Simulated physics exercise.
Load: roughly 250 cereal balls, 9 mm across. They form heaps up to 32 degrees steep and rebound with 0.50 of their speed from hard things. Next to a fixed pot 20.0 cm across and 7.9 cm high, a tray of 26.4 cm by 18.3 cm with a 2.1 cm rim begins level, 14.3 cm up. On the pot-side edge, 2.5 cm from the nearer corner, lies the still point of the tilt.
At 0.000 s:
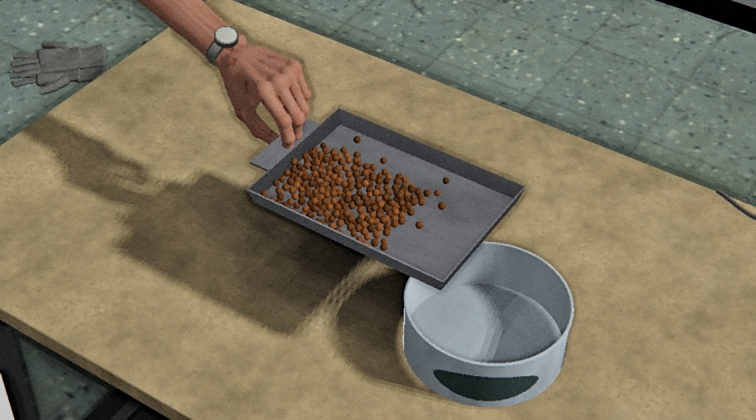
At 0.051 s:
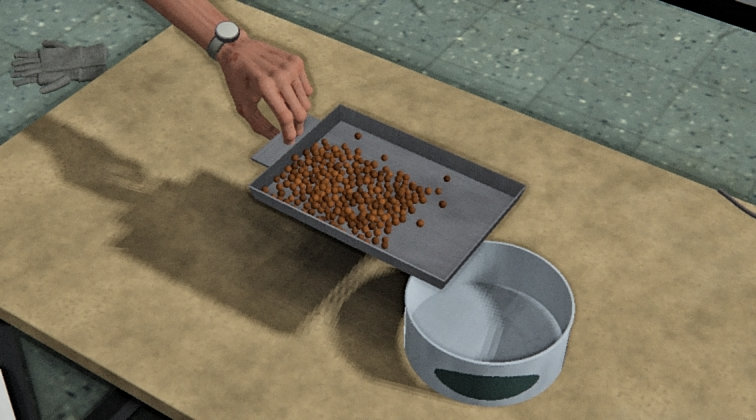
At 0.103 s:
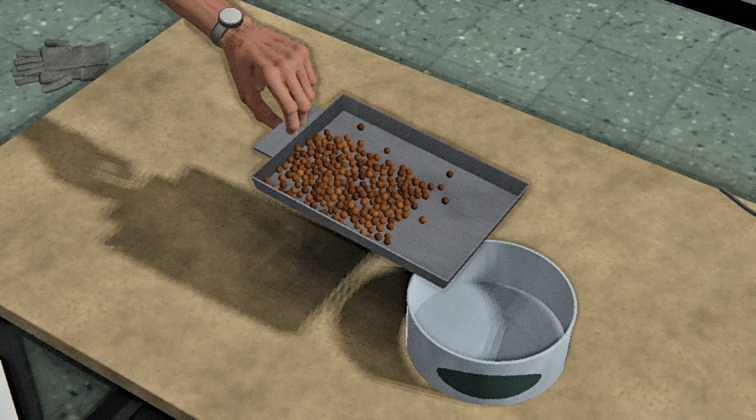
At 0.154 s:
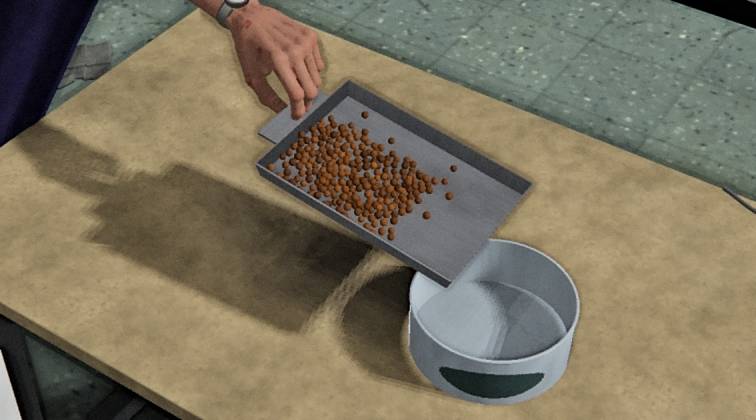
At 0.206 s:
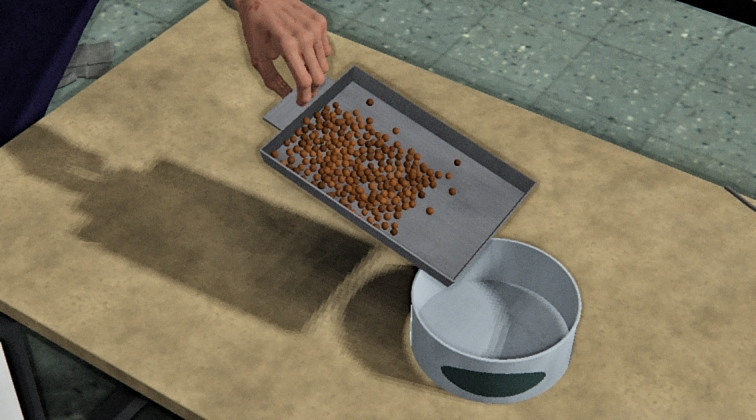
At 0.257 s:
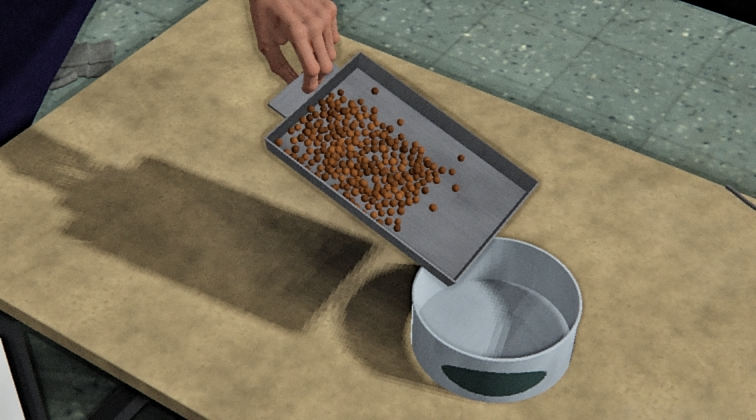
A grey rectangular tray holding a loose cluster of small orange-brown balls sits above a tan tabletop, its right corner over the rim of a pale round pot with a dark oval patch. Seen from above at an angle, the table stands on a speckled green floor, with a grey glove at upper left. A watched hand raises the tray's left end, steepening its slope, while the balls keep their places on it, dark clothing appears at left and the view barely shifts.
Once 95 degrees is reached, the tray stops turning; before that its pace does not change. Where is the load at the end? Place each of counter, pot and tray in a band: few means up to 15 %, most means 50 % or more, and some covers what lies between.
Counter: Few; pot: Most; tray: Few.
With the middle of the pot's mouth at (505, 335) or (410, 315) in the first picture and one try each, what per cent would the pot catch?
90 % and 30 %.
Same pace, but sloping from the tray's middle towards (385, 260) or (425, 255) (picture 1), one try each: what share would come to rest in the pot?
Estimate: Some 30 % and some 70 % respectively.
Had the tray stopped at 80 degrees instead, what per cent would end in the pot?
I'd say close to 50 percent.
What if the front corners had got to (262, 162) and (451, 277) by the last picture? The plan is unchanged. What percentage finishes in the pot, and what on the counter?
Pot 50; counter 50.
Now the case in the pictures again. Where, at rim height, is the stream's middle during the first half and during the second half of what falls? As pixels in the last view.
Early half: About (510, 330); late half: (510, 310).
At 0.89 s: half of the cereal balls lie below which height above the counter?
Roughly 16 centimetres, give or take.
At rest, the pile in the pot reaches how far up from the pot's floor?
It gets to about 2.5 cm.
Then, at 0.64 s, tilt 56 degrees; the tray holds 100 %, the pot 0 %.
Then, at 0.89 s, tilt 80 degrees; the tray holds 60 %, the pot 30 %.
After 1.25 s, tilt 95 degrees; the tray holds 15 %, the pot 70 %.
By 1.9 s all is still; counter 5 %, pot 95 %, tray 0 %.
